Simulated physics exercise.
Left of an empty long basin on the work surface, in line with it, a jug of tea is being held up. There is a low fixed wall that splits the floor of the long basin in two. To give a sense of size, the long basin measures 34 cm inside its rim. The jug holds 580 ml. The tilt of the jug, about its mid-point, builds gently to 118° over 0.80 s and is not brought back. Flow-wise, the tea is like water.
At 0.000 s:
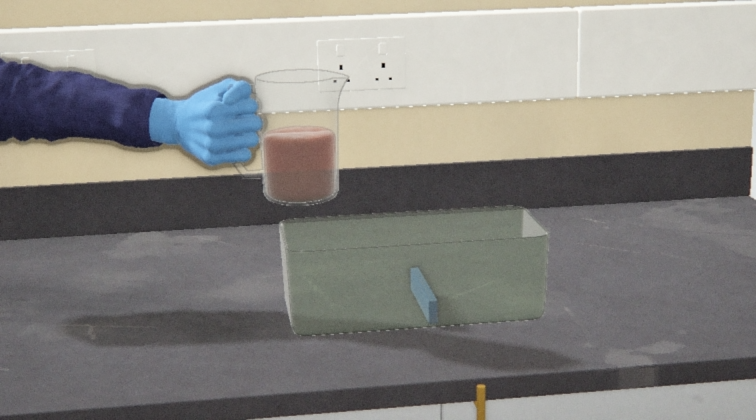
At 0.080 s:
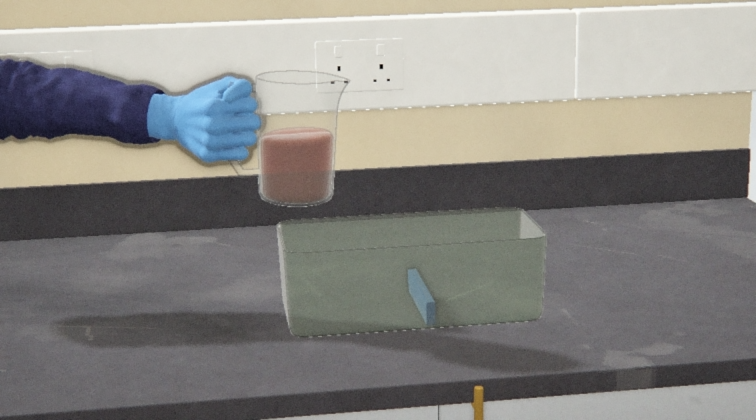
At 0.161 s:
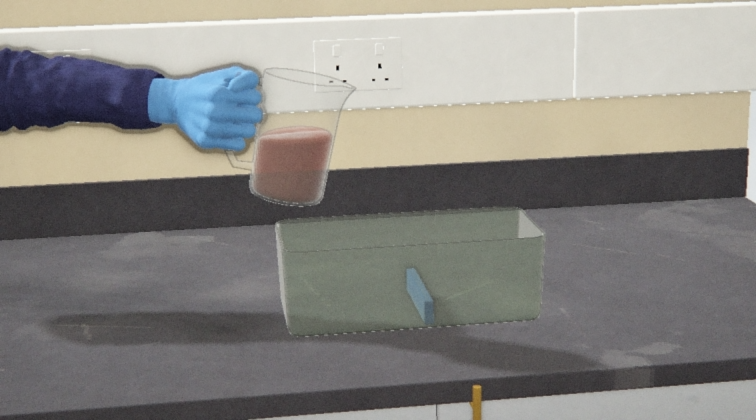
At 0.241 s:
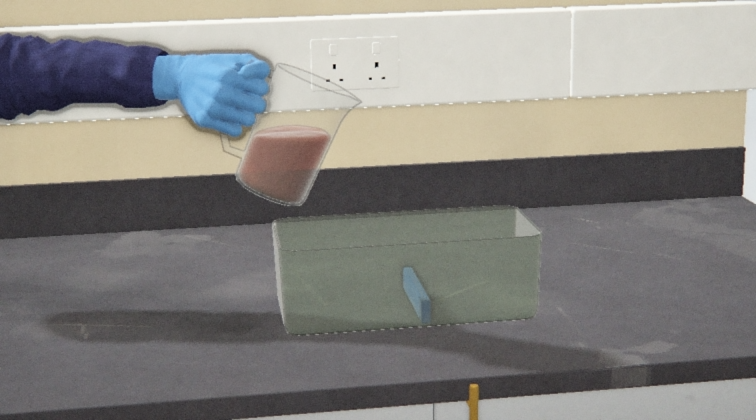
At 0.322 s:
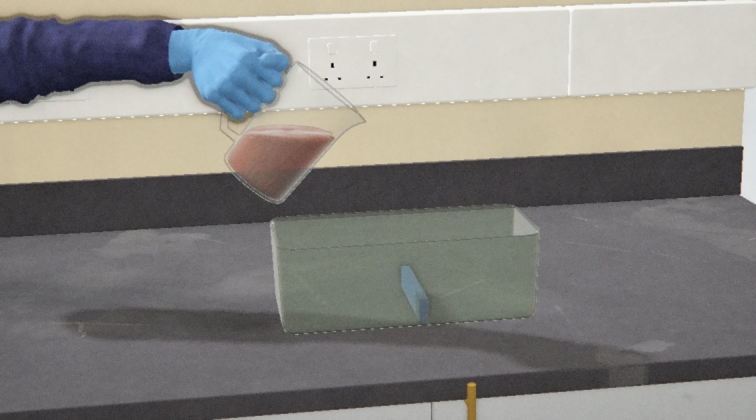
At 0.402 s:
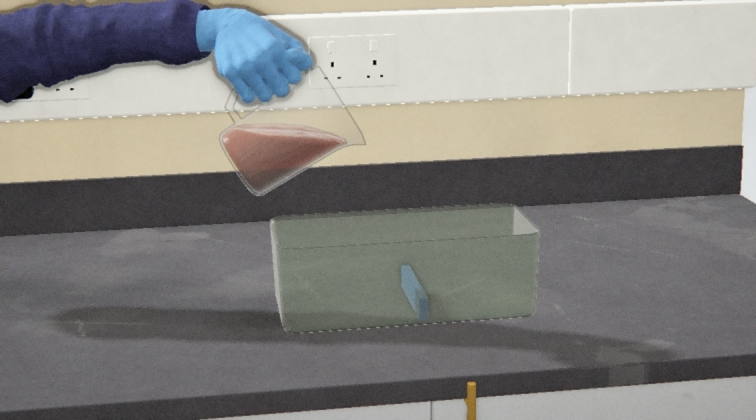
A blue-gloved hand on a dark navy sleeve holds a clear jug of reddish-brown liquid at the left, above a grey work surface seen from slightly above. Below and to the right sits an empty, pale green see-through basin with a small blue upright piece, before a cream wall with white panelling and sockets. The hand steadily tilts the jug rightward, the liquid shifting toward its lip, while the view drifts very slightly.
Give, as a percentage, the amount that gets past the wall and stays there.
Past the wall: About 8 %.
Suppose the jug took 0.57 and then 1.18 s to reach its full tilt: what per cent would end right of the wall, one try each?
In turn about 15 and 15 per cent.
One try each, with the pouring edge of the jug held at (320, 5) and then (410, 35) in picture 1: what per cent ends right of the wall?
Near 10 in a hundred on the first go and near 75 in a hundred on the second.
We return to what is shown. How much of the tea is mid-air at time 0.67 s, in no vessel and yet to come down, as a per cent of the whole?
Roughly 22 percent.
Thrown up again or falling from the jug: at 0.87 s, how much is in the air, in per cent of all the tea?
Close to 12 in every hundred parts.
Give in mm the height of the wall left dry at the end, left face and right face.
Some 14 mm on the left and 30 mm on the right.
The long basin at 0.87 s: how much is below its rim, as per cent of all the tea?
About 78 %.
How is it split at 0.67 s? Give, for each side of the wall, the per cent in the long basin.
About 18 % left, 0 % right.
By 0.67 s the tilt is 111° and 59 per cent is still to pour, 18 is left of the wall and 0 right of it.
By 0.87 s the tilt is 118° and 9 per cent is still to pour, 76 is left of the wall and 2 right of it.
By 1.08 s the tilt is 118° and 0 per cent is still to pour, 83 is left of the wall and 6 right of it.
By 1.30 s the tilt is 118° and 0 per cent is still to pour, 83 is left of the wall and 7 right of it.
At rest 83 per cent lies left of the wall, 8 right of it and 9 outside.
